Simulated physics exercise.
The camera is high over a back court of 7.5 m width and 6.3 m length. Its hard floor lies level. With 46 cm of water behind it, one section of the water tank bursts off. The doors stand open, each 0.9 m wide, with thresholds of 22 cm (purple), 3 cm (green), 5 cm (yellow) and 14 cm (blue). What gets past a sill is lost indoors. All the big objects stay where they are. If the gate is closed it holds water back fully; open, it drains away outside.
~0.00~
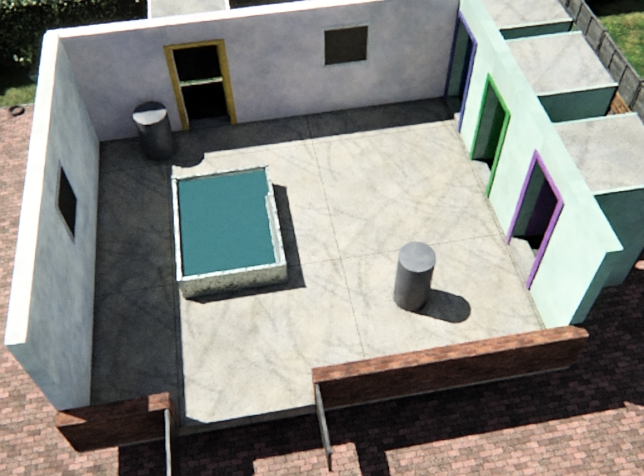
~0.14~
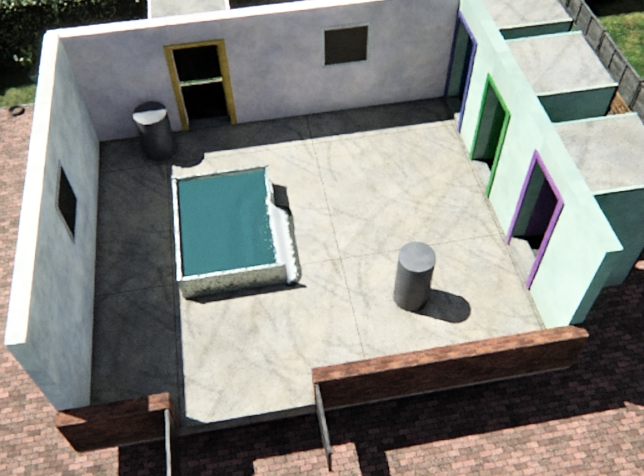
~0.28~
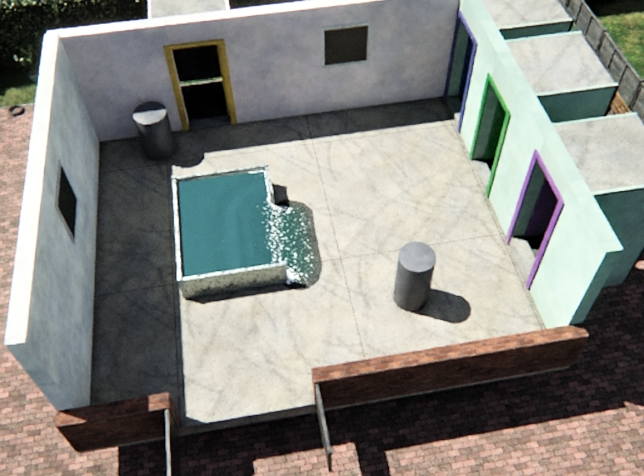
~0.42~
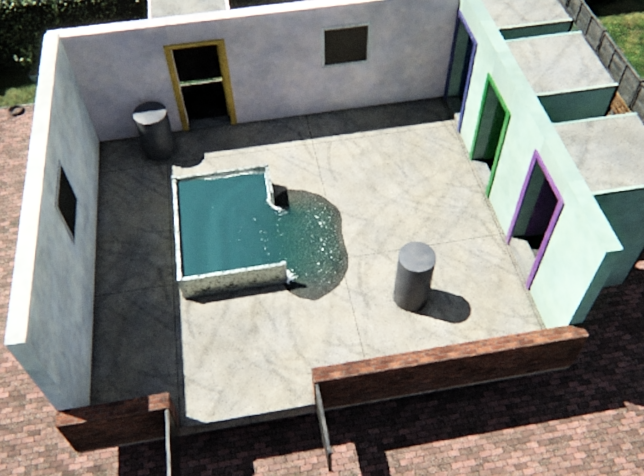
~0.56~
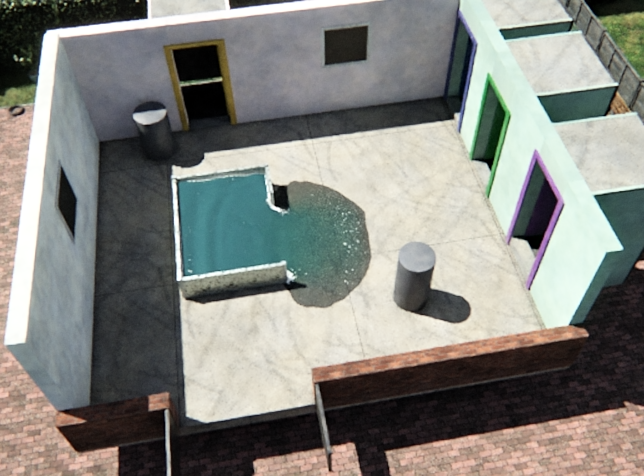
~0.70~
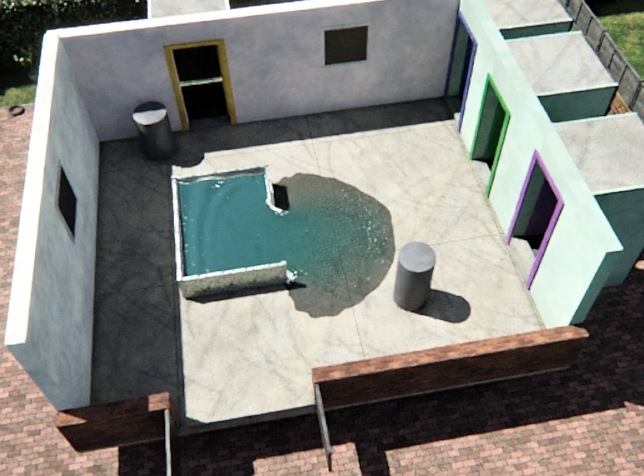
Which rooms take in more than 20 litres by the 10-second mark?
Within that time: At the purple door it stays under the limit; at the green door it passes the limit; at the yellow door it stays under the limit; at the blue door it does not reach the limit.
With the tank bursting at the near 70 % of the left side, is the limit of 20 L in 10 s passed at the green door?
Against that limit: Green below.
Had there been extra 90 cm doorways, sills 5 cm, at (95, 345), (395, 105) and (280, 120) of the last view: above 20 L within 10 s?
In turn: Below, above, under.
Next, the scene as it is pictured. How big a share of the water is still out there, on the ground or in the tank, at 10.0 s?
Some 88 per cent remains.
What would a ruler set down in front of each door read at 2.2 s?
Depths in cm: Purple 21, green 10, yellow 0, blue 0.
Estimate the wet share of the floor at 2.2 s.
About 35 per cent.
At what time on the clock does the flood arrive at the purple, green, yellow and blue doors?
Arrival: Purple 1.8 s, green 1.8 s, yellow 7.5 s, blue 2.8 s.
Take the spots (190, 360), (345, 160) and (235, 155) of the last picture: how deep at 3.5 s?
About 0, 1 and 0 cm.
After 1.4 s water covers 25 % of the floor and is deepest (24 cm) near (288, 262); purple door not reached, green door not reached, yellow door not reached, blue door not reached.
After 2.2 s water covers 35 % of the floor and is deepest (23 cm) near (513, 260); purple door 21 cm at the sill, 0 L in, green door 10 cm at the sill, 13 L in, yellow door not reached, blue door not reached.
After 3.5 s water covers 40 % of the floor and is deepest (21 cm) near (537, 341); purple door 16 cm at the sill, 0 L in, green door 13 cm at the sill, 84 L in, yellow door not reached, blue door 7 cm at the sill, 0 L in.
After 6.0 s water covers 50 % of the floor and is deepest (13 cm) near (416, 312); purple door 10 cm at the sill, 0 L in, green door 7 cm at the sill, 136 L in, yellow door not reached, blue door 10 cm at the sill, 0 L in.
After 10.0 s water covers 85 % of the floor and is deepest (8 cm) near (457, 131); purple door 4 cm at the sill, 0 L in, green door 6 cm at the sill, 169 L in, yellow door 2 cm at the sill, 0 L in, blue door 7 cm at the sill, 0 L in.
